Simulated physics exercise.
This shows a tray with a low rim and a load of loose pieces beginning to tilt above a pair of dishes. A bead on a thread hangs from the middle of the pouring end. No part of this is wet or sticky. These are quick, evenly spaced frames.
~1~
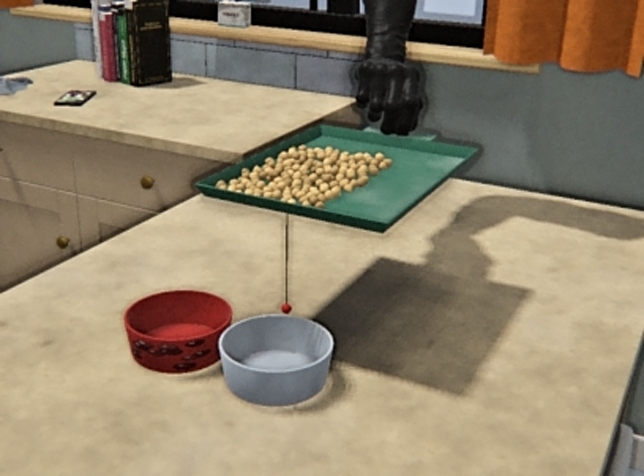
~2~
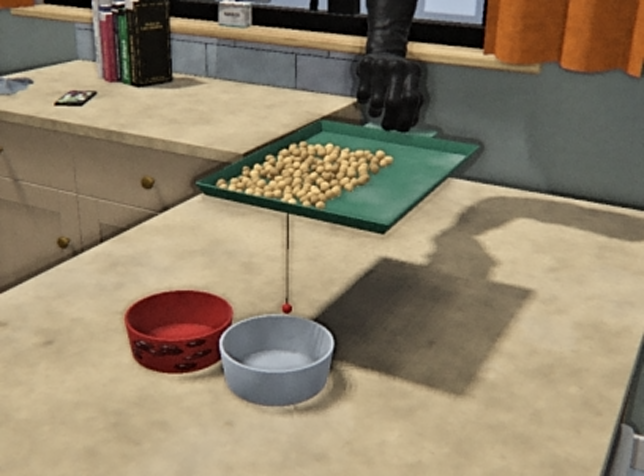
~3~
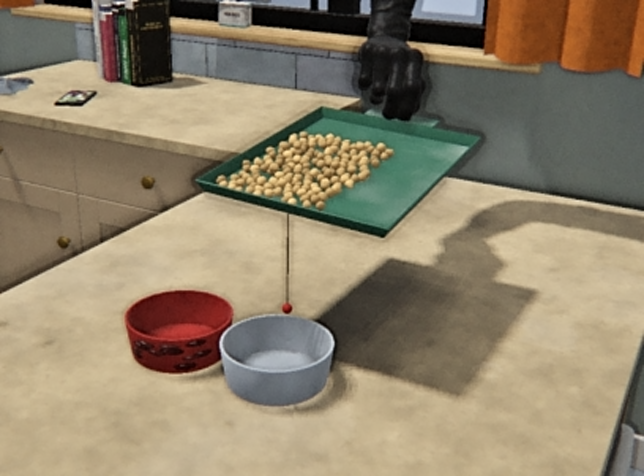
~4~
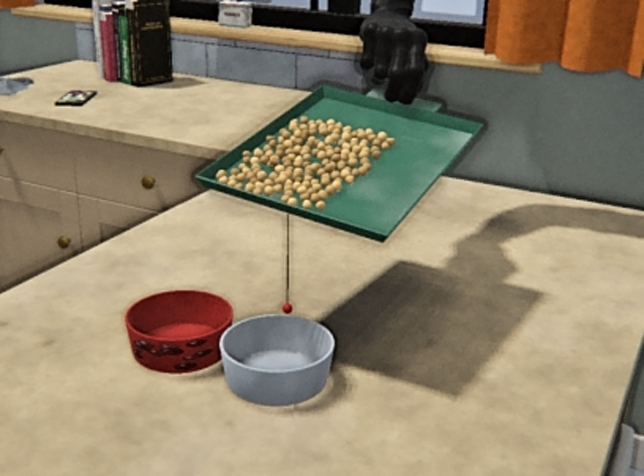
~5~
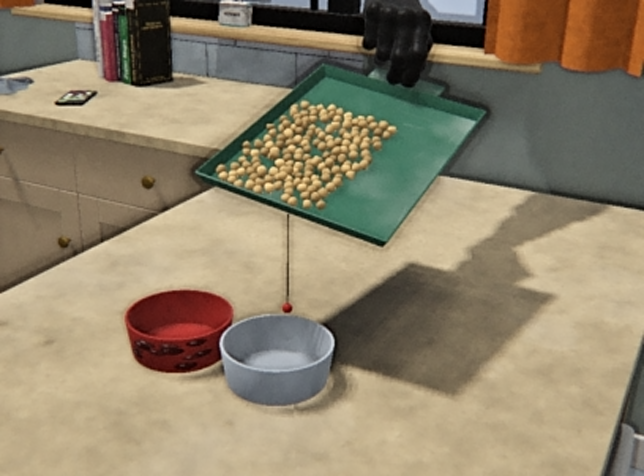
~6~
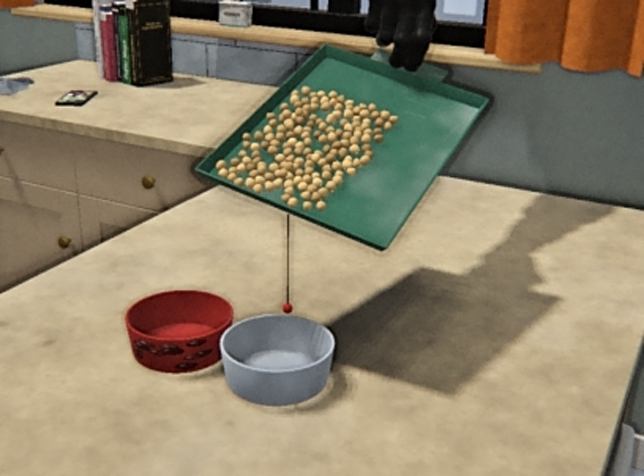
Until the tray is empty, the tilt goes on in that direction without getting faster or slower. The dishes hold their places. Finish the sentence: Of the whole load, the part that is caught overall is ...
... less than half of it.
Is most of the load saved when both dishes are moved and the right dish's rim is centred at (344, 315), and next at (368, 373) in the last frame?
At place one a lesser share; at place two the greater share.
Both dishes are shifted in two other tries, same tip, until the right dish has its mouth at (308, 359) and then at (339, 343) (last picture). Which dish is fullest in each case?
Well, first the right-hand one, then the right-hand one.
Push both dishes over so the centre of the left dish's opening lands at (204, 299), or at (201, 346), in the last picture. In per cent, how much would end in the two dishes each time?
20 per cent the first time, 20 per cent the second time.
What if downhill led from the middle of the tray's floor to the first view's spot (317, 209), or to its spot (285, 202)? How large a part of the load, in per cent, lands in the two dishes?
About 60 and 90 per cent.
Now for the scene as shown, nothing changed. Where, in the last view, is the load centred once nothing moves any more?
The centre settles at about (368, 398).
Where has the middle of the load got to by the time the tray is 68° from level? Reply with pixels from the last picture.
I'd mark the middle close to (348, 241).
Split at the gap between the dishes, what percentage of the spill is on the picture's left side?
I reckon around 0 per cent.
Just after the last frame, tray tipped steeply; roughly two thirds on the tray; just a few in the right dish; just a few outside both; roughly a quarter in the air.
A moment on, tray tipped past a quarter turn; roughly a quarter in the right dish; the larger part outside both; just a few in the air.
Further on, tray tipped past a quarter turn; roughly a quarter in the right dish; the larger part outside both.
When it is over, tray tipped past a quarter turn; roughly a quarter in the right dish; not one in the left dish; the larger part outside both.
